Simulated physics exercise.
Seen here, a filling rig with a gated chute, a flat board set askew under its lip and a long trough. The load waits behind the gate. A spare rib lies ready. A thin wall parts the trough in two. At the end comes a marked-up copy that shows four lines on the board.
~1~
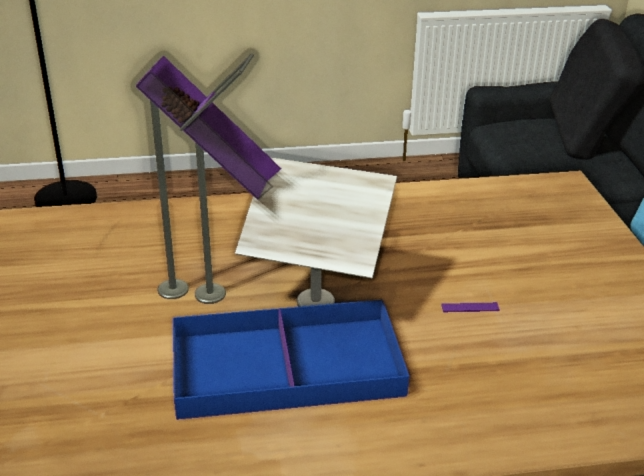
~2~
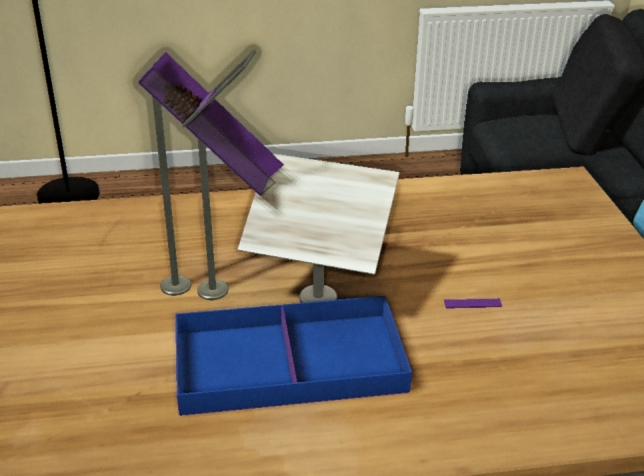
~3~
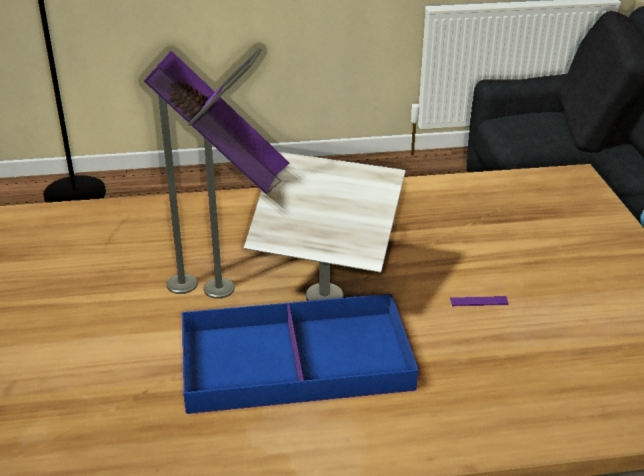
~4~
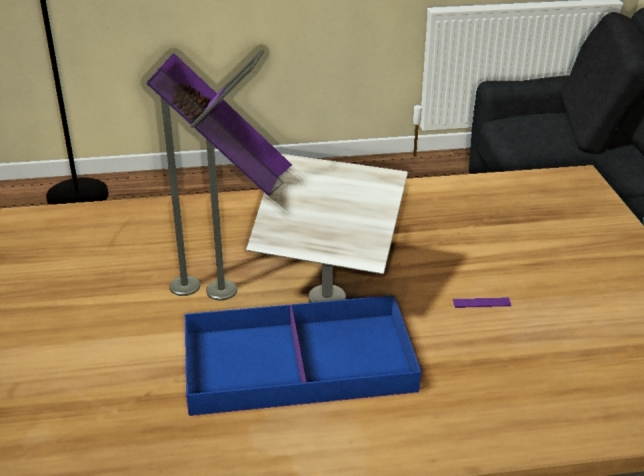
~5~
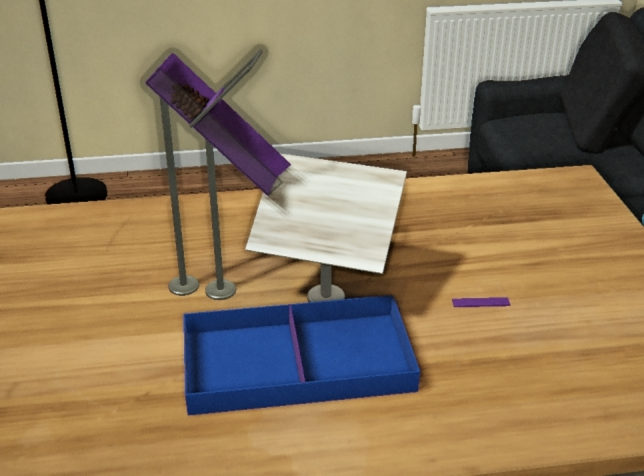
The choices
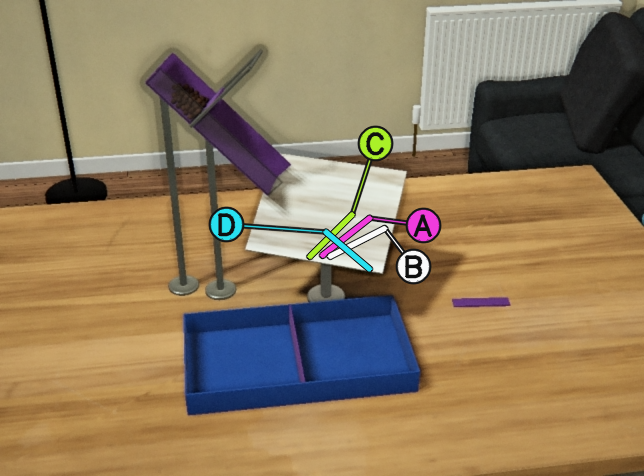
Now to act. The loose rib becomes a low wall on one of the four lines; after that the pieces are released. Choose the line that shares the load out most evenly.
A.
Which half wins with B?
The right half.
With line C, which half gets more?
The left half.
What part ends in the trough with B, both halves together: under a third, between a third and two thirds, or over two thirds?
Line B gives over two thirds.
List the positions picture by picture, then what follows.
Load behind the gate (181, 105), allspice berries; lip of the chute (262, 190), sloping fairly steeply, in the first frame.
Middle of the board (319, 211), tilted fairly steeply; middle of its low edge (305, 261); of its high edge (332, 162), in the second frame.
Front corners of the trough (184, 393) and (417, 370); front end of its middle wall (303, 381); gate still shut (215, 97), in the third frame.
Middle of the load (191, 102); lip (273, 187), in the fourth frame.
Middle of the load (190, 101); lip (272, 186), in the fifth frame.
On the marked copy, line A from (369, 218) to (322, 255); line B from (384, 228) to (330, 256); line C from (352, 214) to (309, 256); line D from (325, 231) to (369, 269).
For line A, of what is caught, roughly half in the left half, roughly half in the right.
For line B, of what is caught, roughly a quarter in the left half, the larger part in the right.
For line C, of what is caught, the larger part in the left half, about a tenth in the right.
For line D, of what is caught, roughly a quarter in the left half, the larger part in the right.
